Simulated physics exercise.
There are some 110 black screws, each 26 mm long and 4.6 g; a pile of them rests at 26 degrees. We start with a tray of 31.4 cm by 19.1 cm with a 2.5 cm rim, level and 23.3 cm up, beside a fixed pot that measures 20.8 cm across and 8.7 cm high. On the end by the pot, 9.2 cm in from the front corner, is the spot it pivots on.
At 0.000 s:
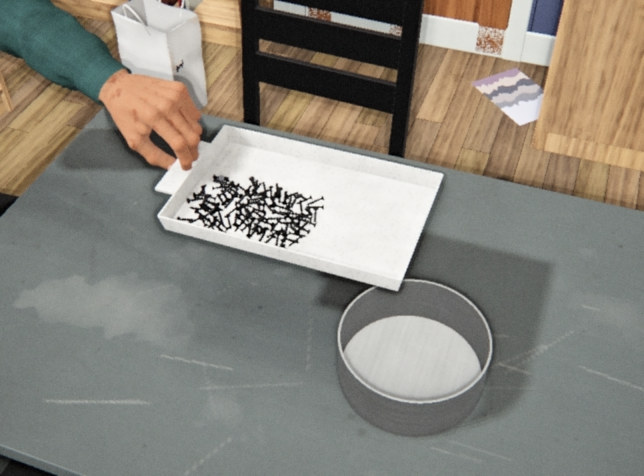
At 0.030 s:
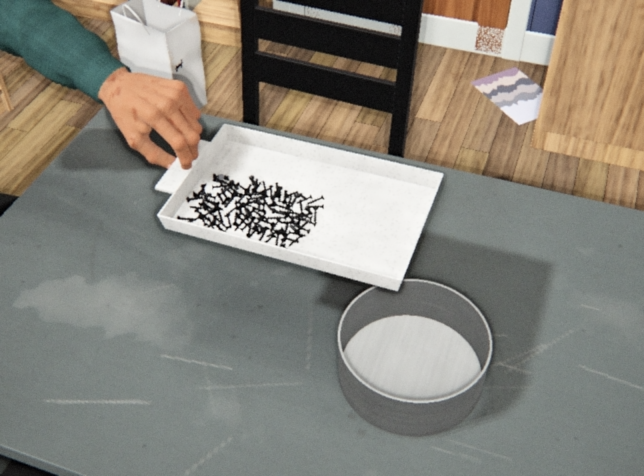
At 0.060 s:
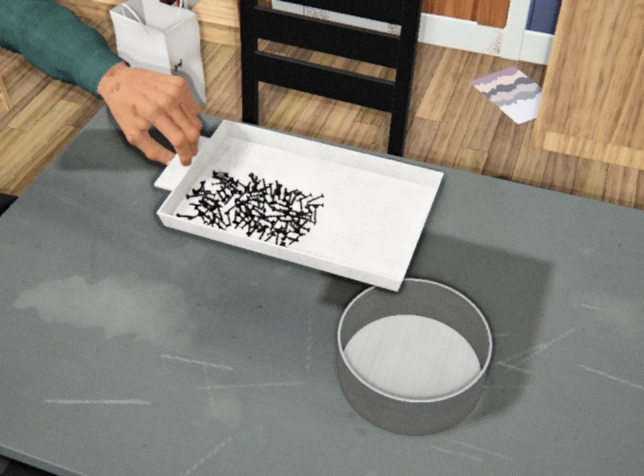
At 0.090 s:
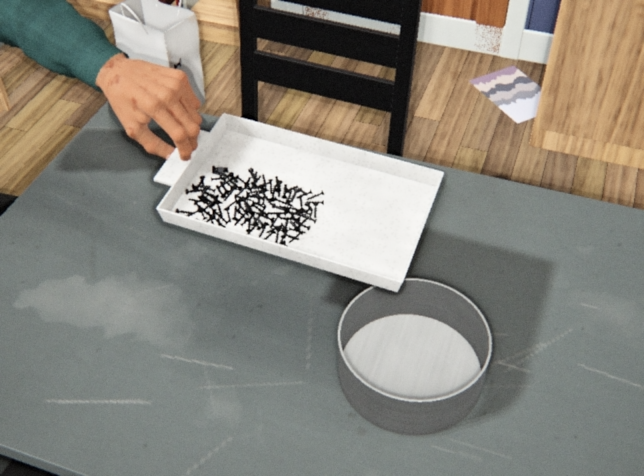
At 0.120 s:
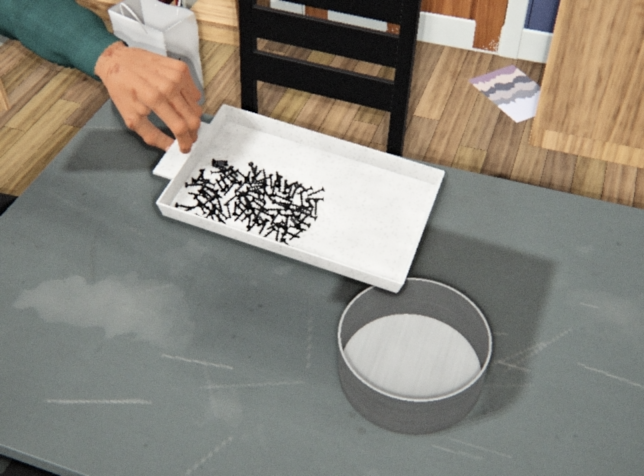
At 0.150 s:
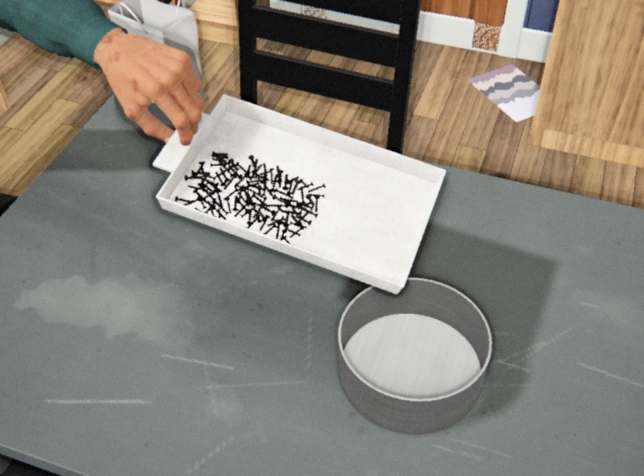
On a scratched grey table, a hand tilts a white tray of black screws slightly rightward.
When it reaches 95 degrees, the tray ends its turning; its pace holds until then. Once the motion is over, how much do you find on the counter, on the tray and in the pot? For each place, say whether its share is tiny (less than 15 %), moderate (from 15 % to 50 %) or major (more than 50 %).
Result: Counter: I predict a token amount of the load; left on the tray: I predict a token amount of the load; pot: I predict upwards of half of the load.
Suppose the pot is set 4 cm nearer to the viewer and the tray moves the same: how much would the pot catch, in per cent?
It would come to roughly 100 percent.
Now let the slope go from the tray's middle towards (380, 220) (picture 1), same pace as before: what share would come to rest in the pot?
About 40 per cent.
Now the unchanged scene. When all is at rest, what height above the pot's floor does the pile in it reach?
Roughly 2.0 cm up.
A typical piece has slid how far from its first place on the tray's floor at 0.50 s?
About 5 cm.
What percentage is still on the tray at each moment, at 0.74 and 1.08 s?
Estimates: 75; 0.
After 0.50 s, tilt 51 degrees; the tray holds 100 %, the pot 0 %.
Then, at 0.74 s, tilt 79 degrees; the tray holds 75 %, the pot 5 %.
After 1.08 s, tilt 95 degrees; the tray holds 0 %, the pot 90 %.
By 2.1 s all is still; counter 5 %, tray 0 %, pot 90 %.
